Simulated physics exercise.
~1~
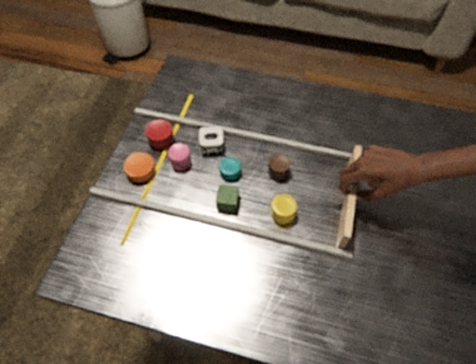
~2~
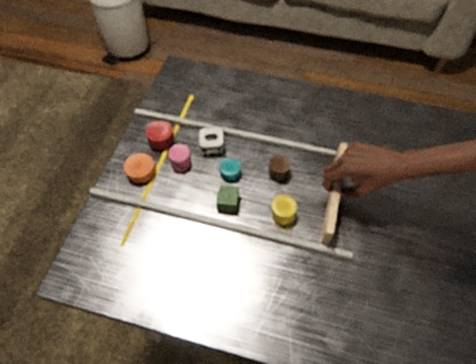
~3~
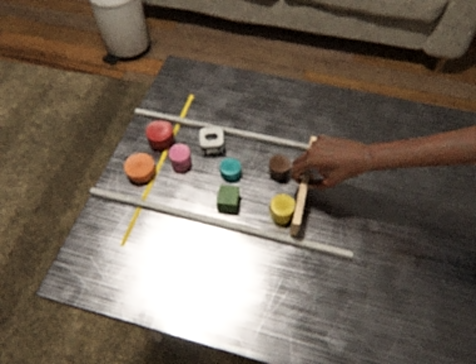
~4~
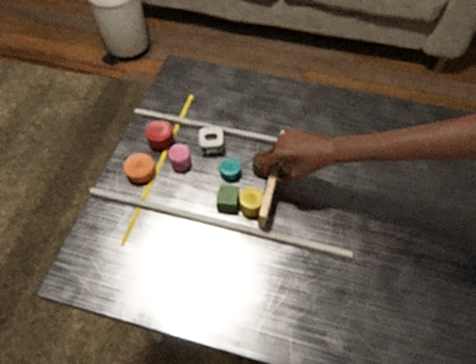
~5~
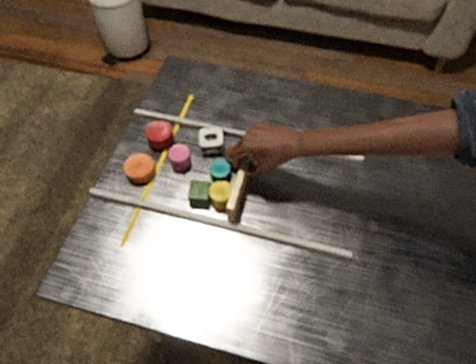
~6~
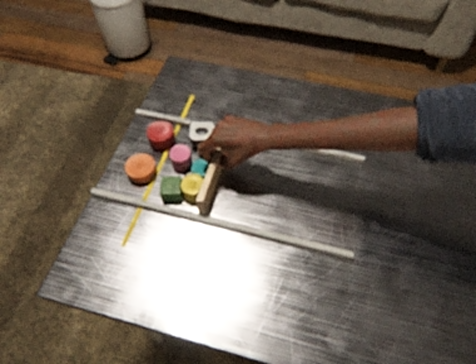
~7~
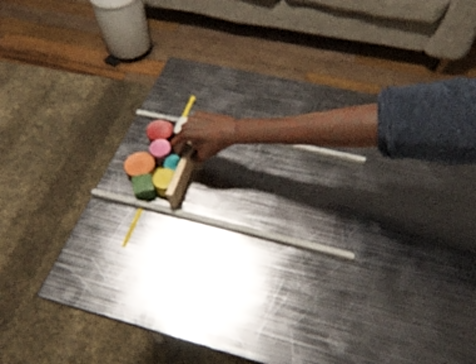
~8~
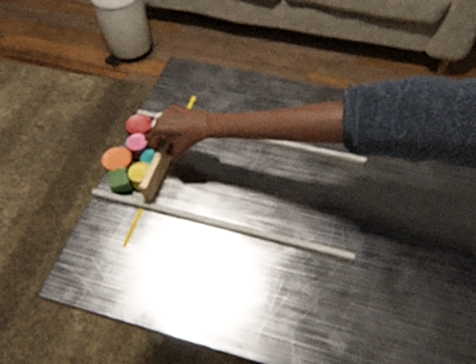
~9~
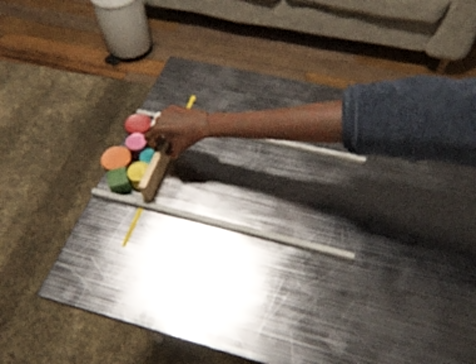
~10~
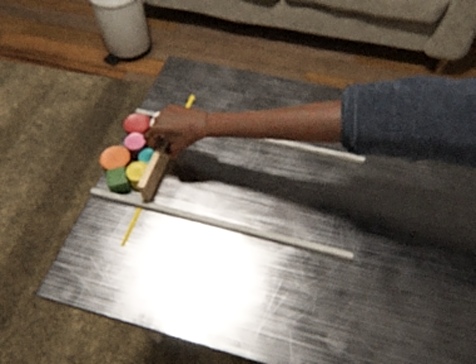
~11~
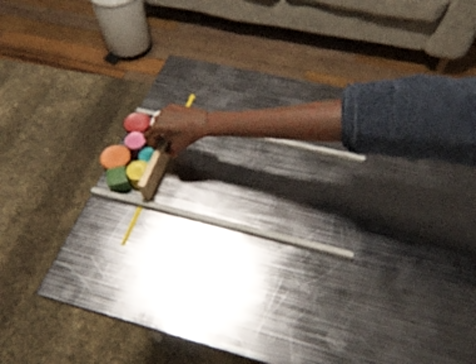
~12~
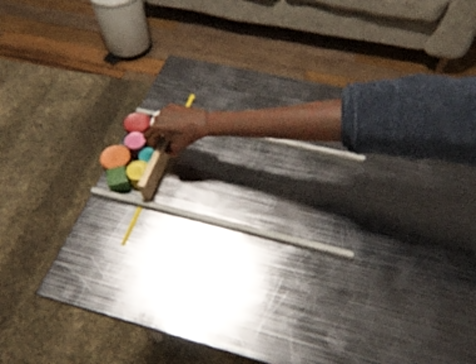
Hand sliding a wooden board left between two rails, bunching colourful small objects past yellow tape and stopping with them still on the table.
